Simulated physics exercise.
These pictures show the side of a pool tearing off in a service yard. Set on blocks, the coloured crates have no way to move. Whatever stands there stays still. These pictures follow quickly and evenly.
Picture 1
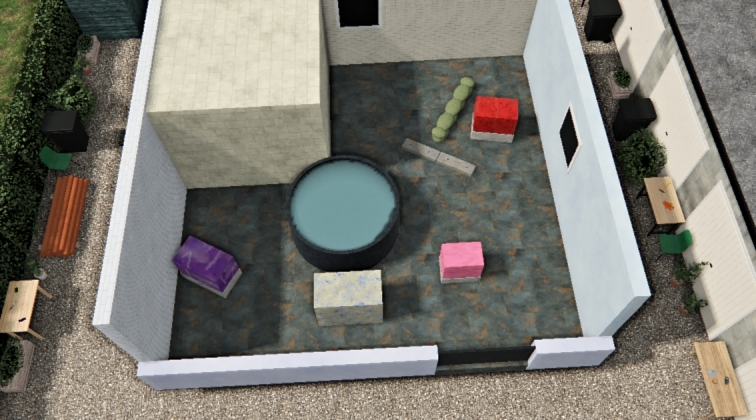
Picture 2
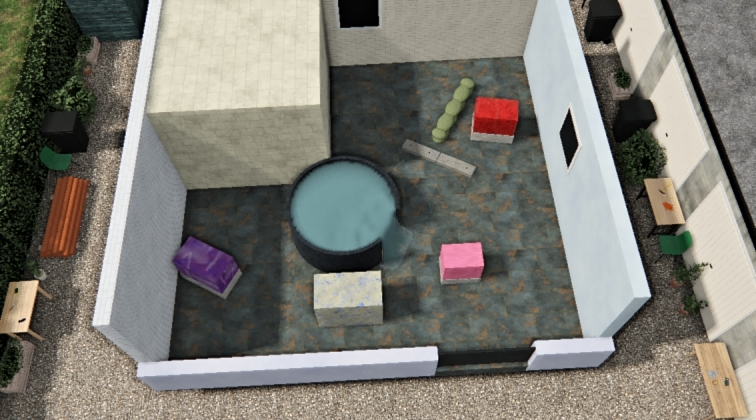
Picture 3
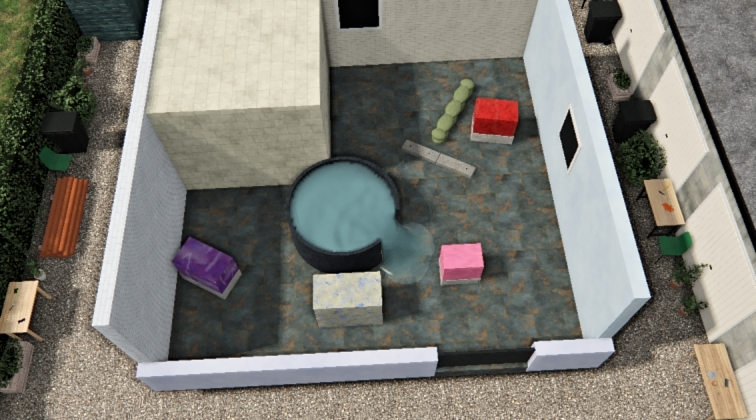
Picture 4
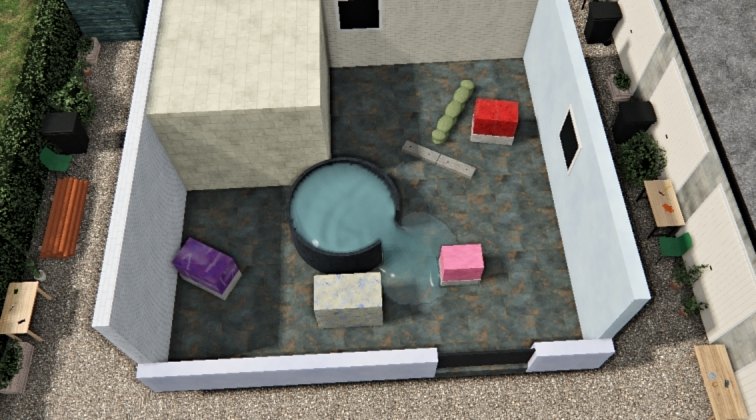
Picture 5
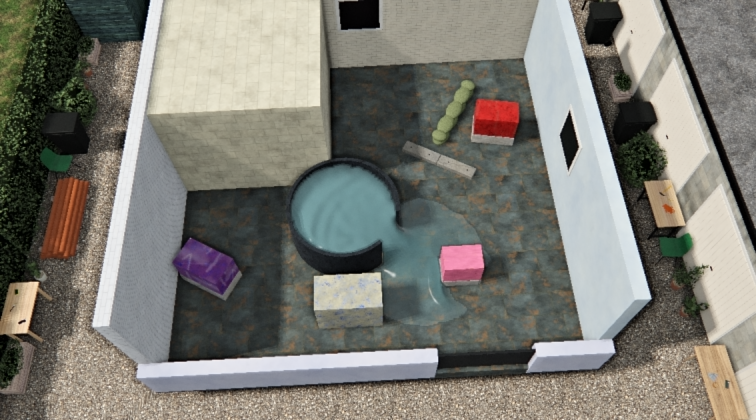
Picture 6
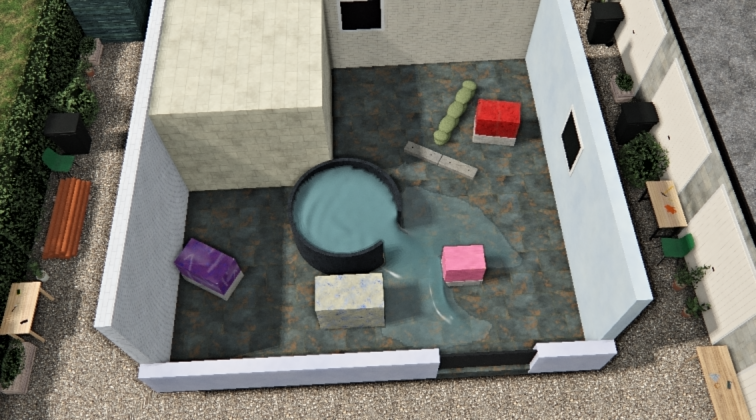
At the start, a round dark tank of water stands still in a walled yard among coloured crates. Its lower right side opens and water pours through the gap, spreading across the floor to the pink crate. The water then flows around that crate and fans out toward the front wall, while the crates stay still.
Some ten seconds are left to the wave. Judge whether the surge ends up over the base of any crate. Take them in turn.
The pink crate will be a wet one; the purple crate will be a dry one; the red crate will be a dry one.
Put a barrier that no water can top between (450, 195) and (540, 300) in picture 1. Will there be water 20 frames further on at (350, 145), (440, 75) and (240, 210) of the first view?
As listed: Covered, dry, not flooded.
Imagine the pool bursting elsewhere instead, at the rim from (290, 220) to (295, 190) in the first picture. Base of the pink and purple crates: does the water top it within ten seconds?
I expect pink remains untouched while purple goes wet.
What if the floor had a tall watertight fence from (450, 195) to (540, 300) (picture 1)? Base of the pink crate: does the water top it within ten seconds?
In short: The pink one is wetted.
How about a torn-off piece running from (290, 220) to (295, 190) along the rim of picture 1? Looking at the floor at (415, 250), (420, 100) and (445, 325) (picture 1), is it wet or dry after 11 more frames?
In that order: No water, not flooded, not flooded.
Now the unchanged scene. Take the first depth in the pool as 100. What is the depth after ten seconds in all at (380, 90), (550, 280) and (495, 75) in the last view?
Estimate: 6, 12, 8 %.
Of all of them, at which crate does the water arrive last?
The answer here is the purple crate.
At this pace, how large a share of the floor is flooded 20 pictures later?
Some 50 per cent.
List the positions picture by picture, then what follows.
The round tank at (343, 204) is whole and still, in the first picture.
The front is at (409, 233), out from the gap at (390, 238), in the second picture.
The front is at (422, 274), out from the gap at (390, 240), in the third picture.
The front is at a hidden place, out from the gap at (390, 241), in the fourth picture.
Water pours out at (391, 242) and has run to (487, 261), in the fifth picture.
The front is at (517, 263), out from the gap at (392, 242), in the sixth picture.
A moment on, water covers 25 % of the floor; the pink crate water round its plinth, the purple crate not reached, the red crate not reached.
Next, water covers 35 % of the floor; the pink crate water round its plinth, the purple crate not reached, the red crate water round its plinth.
Then, water covers 50 % of the floor; the pink crate water round its plinth, the purple crate water round its plinth, the red crate water round its plinth.
Later, water covers 70 % of the floor; the pink crate water round its plinth, the purple crate water round its plinth, the red crate water round its plinth.
In the end, water covers 95 % of the floor; the pink crate was topped, the purple crate stayed above the water, the red crate stayed above the water.
